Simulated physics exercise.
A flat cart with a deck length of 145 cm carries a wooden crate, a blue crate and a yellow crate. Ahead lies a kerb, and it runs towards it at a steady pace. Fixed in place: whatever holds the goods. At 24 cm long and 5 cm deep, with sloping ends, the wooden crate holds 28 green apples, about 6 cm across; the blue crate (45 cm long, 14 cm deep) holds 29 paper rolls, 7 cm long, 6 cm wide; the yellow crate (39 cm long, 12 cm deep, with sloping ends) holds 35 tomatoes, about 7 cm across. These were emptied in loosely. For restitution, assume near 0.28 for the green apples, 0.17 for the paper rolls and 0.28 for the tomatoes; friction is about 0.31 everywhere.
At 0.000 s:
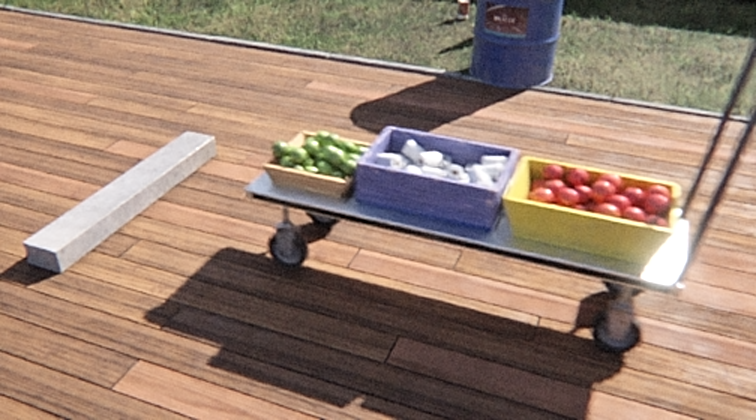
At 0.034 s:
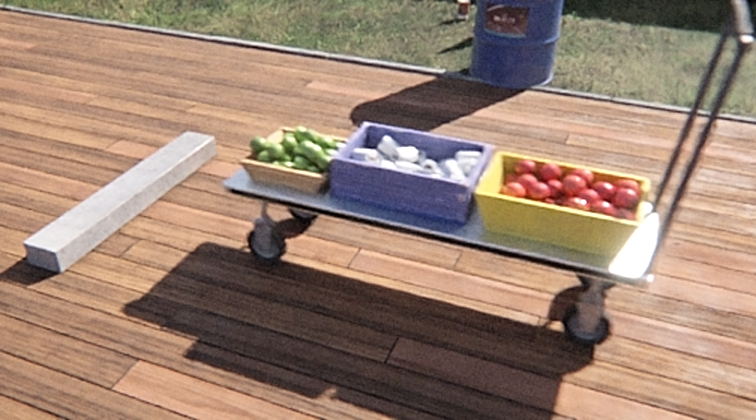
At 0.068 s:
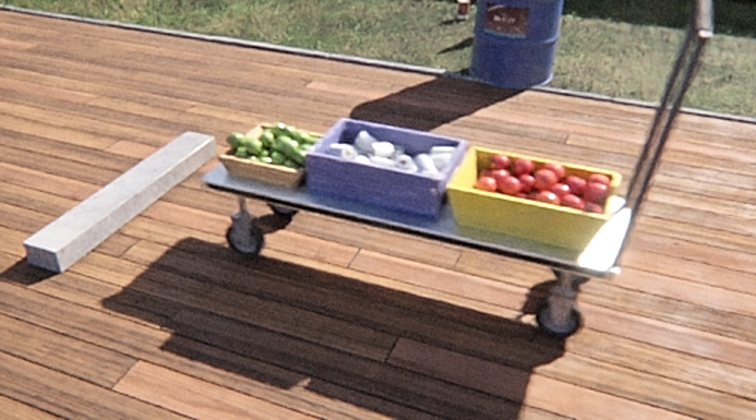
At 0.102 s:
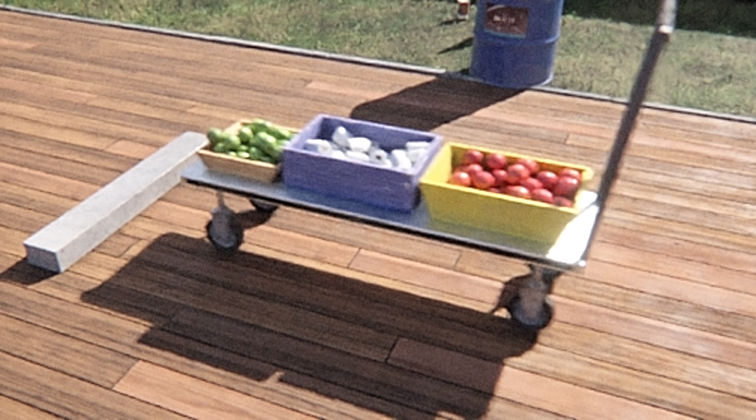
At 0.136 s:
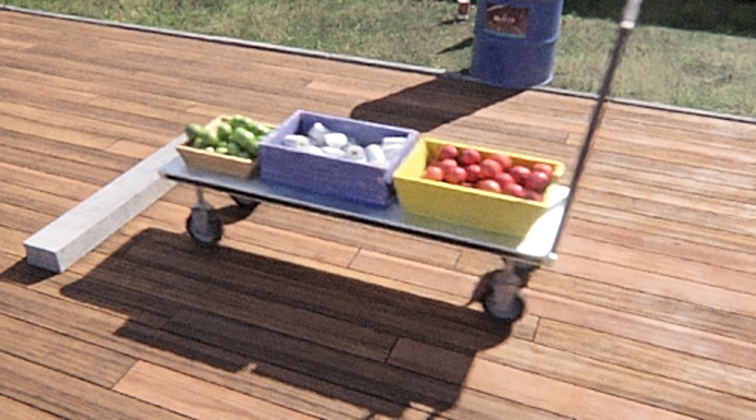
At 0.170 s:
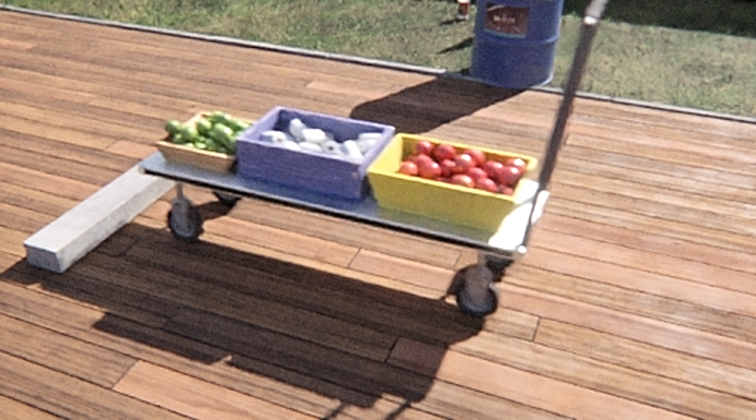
A flat cart carrying three filled crates rolls left across wooden decking toward a pale kerb.
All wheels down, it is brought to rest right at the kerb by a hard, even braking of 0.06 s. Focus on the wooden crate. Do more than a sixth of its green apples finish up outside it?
Yes.
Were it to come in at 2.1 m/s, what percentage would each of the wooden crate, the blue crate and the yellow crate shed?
Then the wooden crate sheds 40 per cent of its load, the blue crate 0 per cent, and the yellow crate 10 per cent.
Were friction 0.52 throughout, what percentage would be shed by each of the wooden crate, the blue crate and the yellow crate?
Wooden crate 40%, blue crate 0%, yellow crate 10%.
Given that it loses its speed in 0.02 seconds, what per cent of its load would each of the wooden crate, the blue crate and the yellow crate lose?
In that case wooden crate 50, blue crate 0 and yellow crate 20 per cent.
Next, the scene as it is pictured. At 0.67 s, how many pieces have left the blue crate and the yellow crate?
Estimate at that time - blue crate 2, yellow crate 6, give or take.
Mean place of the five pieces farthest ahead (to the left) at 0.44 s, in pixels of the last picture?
Somewhere near pixel (82, 100).
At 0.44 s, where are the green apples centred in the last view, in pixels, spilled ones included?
Their middle is around (135, 116).
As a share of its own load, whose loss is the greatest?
The wooden crate.
After 0.22 s, it begins to slow.
After 0.32 s, wooden crate 26 in, 2 out, blue crate 29 in, 0 out and yellow crate 35 in, 0 out.
After 0.44 s, wooden crate 16 in, 12 out, blue crate 29 in, 0 out and yellow crate 32 in, 3 out.
After 0.67 s, wooden crate 14 in, 14 out, blue crate 27 in, 2 out and yellow crate 29 in, 6 out.
Final count (at 1.17 s), wooden crate 14 in, 14 out, blue crate 27 in, 2 out and yellow crate 29 in, 6 out. Asked share, 14 of 28, 50 per cent.
